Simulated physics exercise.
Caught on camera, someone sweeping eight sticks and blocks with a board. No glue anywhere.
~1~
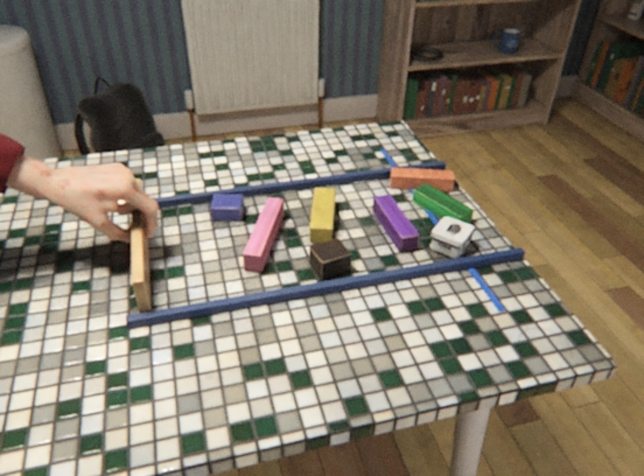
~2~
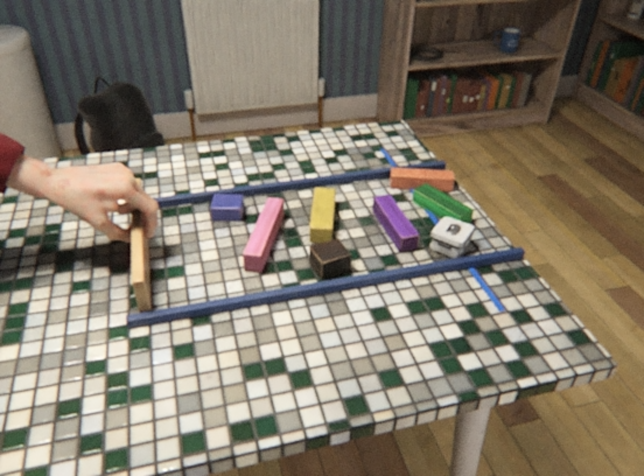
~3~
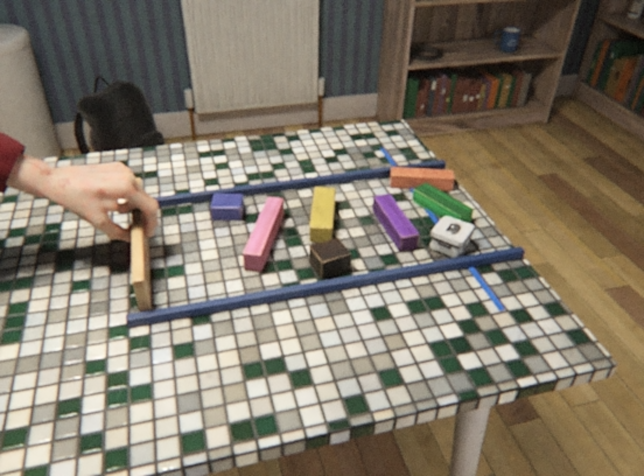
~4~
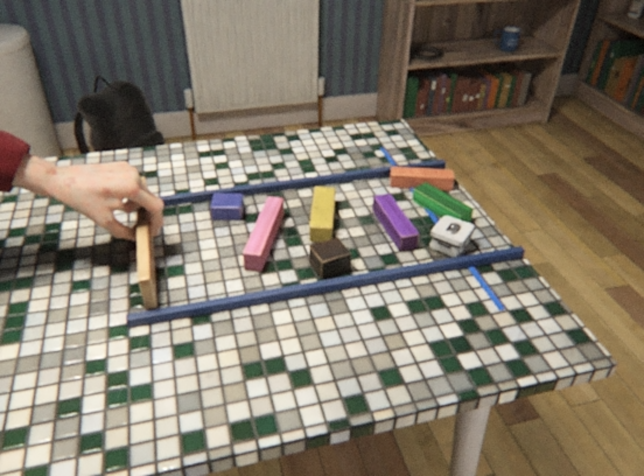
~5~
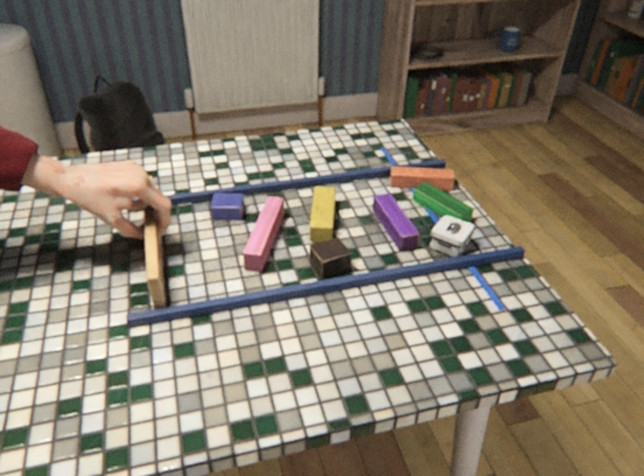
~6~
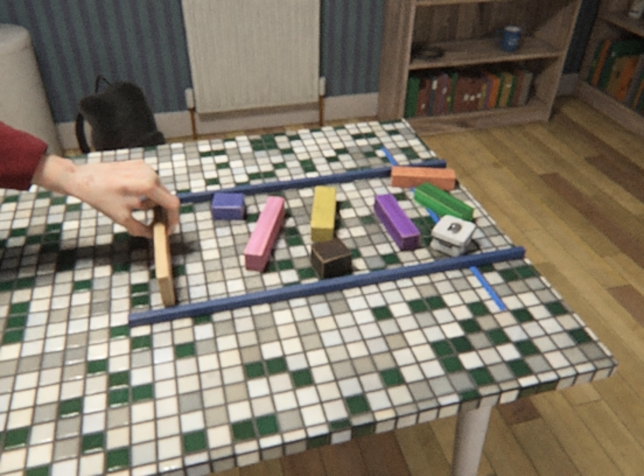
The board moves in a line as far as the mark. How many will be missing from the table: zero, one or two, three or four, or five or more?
The number that fall off is three or four.
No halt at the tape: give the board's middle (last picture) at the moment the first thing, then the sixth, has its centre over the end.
At (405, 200) for the first, at (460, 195) for the sixth.
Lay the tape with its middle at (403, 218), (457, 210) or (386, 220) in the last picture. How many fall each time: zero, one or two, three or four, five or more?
For each place: Zero; 5 or more; none at all.
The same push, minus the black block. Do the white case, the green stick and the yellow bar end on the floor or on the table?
The white case goes over; the green stick drops off; the yellow bar holds on.
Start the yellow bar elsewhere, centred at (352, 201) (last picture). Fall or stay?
The yellow bar holds on.
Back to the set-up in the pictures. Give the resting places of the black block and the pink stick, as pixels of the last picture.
About (474, 242), and the other about (453, 203).
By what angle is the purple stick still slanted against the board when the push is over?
Near 30 degrees.
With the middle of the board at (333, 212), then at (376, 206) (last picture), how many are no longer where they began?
First 5, then 7.
Early on, none off yet; orange bar at rest near (423, 179); green stick at rest near (443, 204); white case at rest near (452, 238).
A while later, none off yet; orange bar travelled a little near (434, 177); green stick travelled a little near (472, 200); white case travelled about its own width near (488, 235).
Finally, the number that fall off is three or four; lost, white case, green stick and orange bar.
